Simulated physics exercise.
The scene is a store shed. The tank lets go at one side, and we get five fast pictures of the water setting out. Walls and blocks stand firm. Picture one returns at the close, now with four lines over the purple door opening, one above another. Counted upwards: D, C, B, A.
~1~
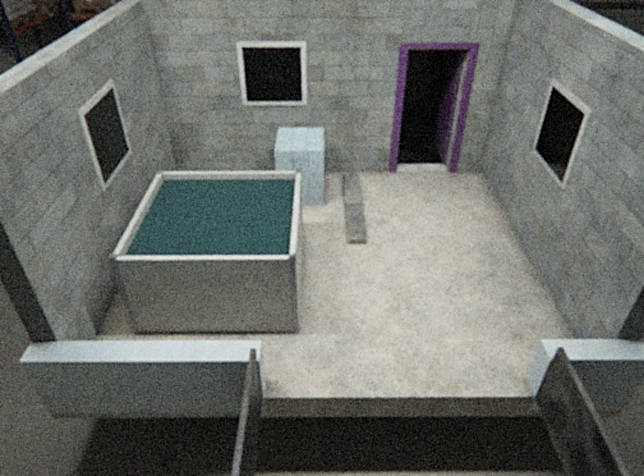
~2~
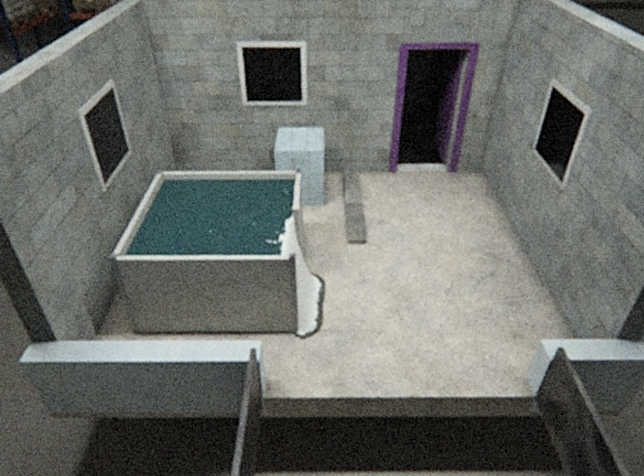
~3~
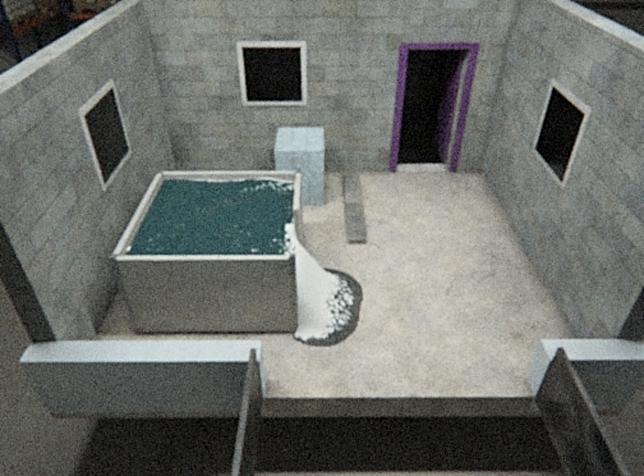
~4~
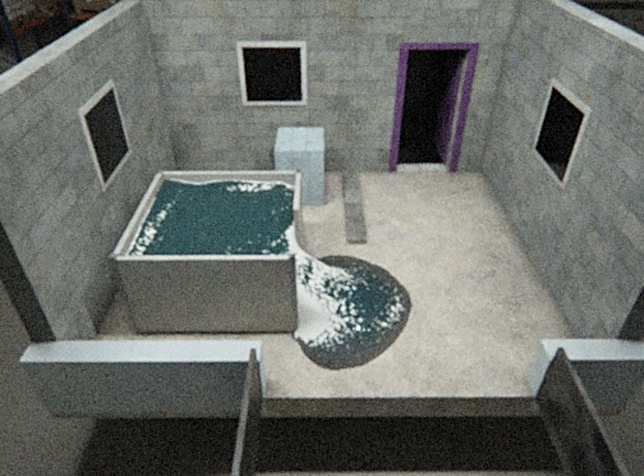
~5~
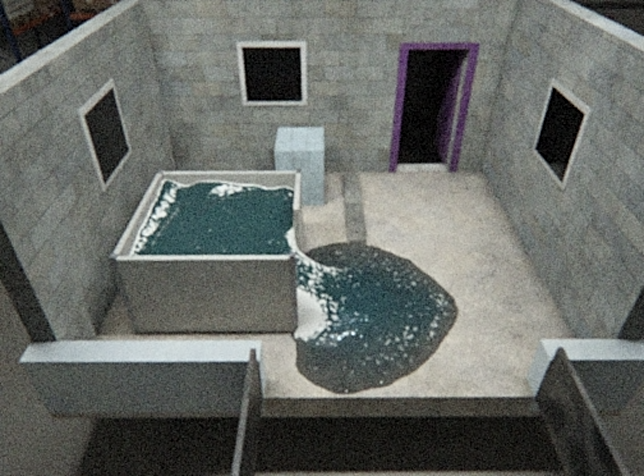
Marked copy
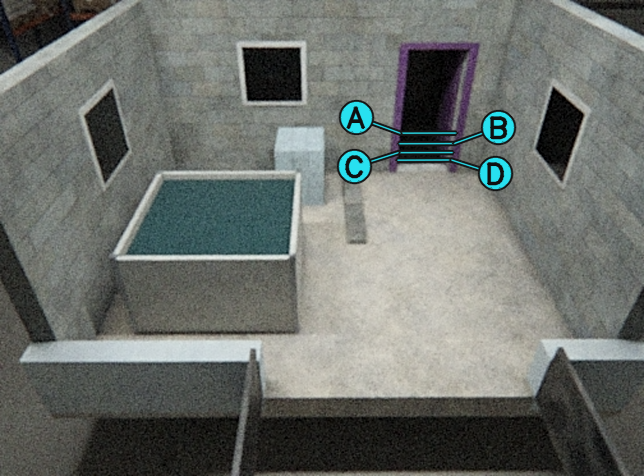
Water in a large tank pours out through its right side and spreads across the floor.
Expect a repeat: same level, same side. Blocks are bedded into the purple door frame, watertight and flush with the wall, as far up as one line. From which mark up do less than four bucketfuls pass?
D will do.
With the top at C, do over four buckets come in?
No.
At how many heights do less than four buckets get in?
All of them.
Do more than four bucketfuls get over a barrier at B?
No.
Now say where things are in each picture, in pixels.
Water in the tank at rest, its middle at (219, 215); foot of the purple doorway at (422, 172); open gate at (402, 336).
Water covers 1 % of the ground and shows as far out as (313, 281).
Water covers 4 % of the ground and shows as far out as (352, 283).
Water covers 9 % of the ground and shows as far out as (404, 296).
Water covers 17 % of the ground and shows as far out as (450, 314).
On the marked copy, A at (428, 133); B at (426, 143); C at (425, 152); D at (424, 160); from the bottom up D, C, B, A.
With A, nothing gets over.
With B, nothing gets over.
With C, nothing gets over.
With D, a splash gets over, under a bucket.
